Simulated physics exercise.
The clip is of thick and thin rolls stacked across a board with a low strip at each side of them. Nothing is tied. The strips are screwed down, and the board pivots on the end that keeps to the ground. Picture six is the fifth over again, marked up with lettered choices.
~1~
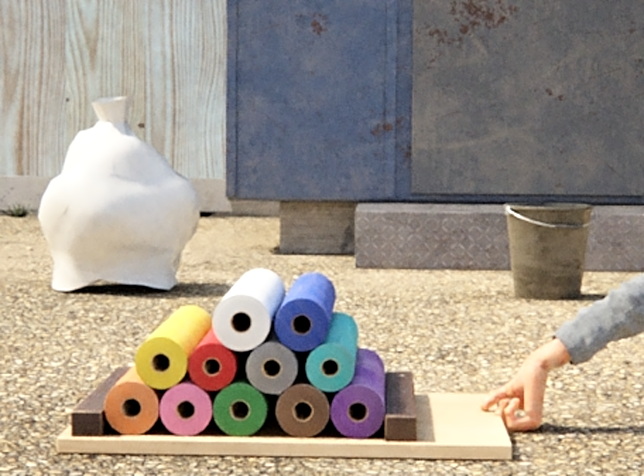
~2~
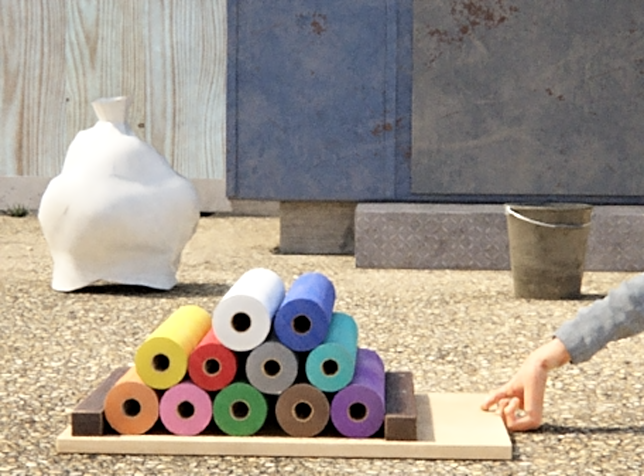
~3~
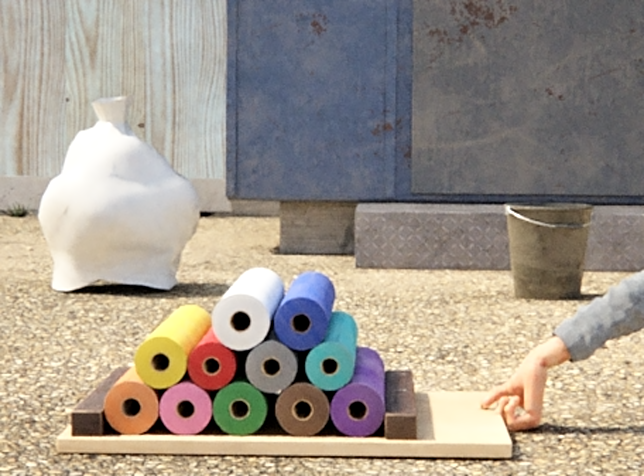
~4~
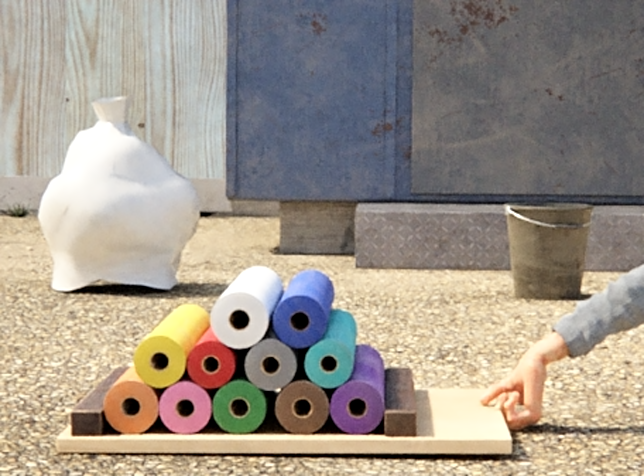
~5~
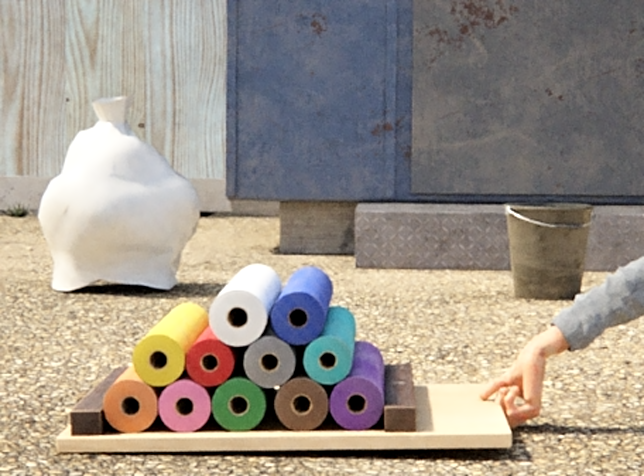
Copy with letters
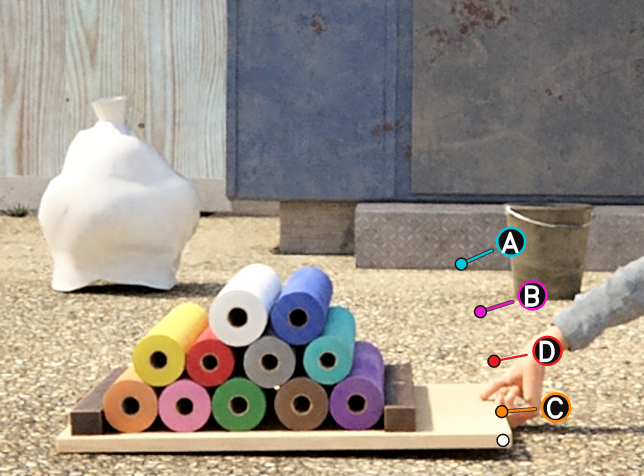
To begin with, colourful rolls sit stacked in three rows on a pale board between two dark strips, while a hand in a grey sleeve touches the board's right end. Then the hand raises that end very slightly, and the rolls tilt a little with it, keeping their arrangement.
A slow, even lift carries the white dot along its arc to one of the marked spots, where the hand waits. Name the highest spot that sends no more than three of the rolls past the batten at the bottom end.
Lift it to A and no more.
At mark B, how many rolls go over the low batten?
The count is none.
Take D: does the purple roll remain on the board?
The purple roll: Yes.
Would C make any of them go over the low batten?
No, at C.
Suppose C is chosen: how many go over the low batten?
The count is none.
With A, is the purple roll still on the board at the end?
Yes, with A.
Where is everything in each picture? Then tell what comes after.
Board (292, 409); orange roll (132, 408); pink roll (186, 410), in the first frame.
Pink roll (186, 410); green roll (240, 410), in the second frame.
Board (292, 408); purple roll (357, 410); yellow roll (160, 362), in the third frame.
Board (292, 406); orange roll (131, 407); pink roll (185, 408), in the fourth frame.
Board (291, 404); orange roll (131, 406); pink roll (185, 406), in the fifth frame.
On the copy, A at (461, 264); B at (480, 312); C at (502, 412); D at (494, 361); the white dot at (503, 441).
On A. First, board at 16°.
Then, board at 25°.
Finally, board at 25°, one over the low batten (white).
By contrast, B none over the low batten; C none over the low batten; D none over the low batten.
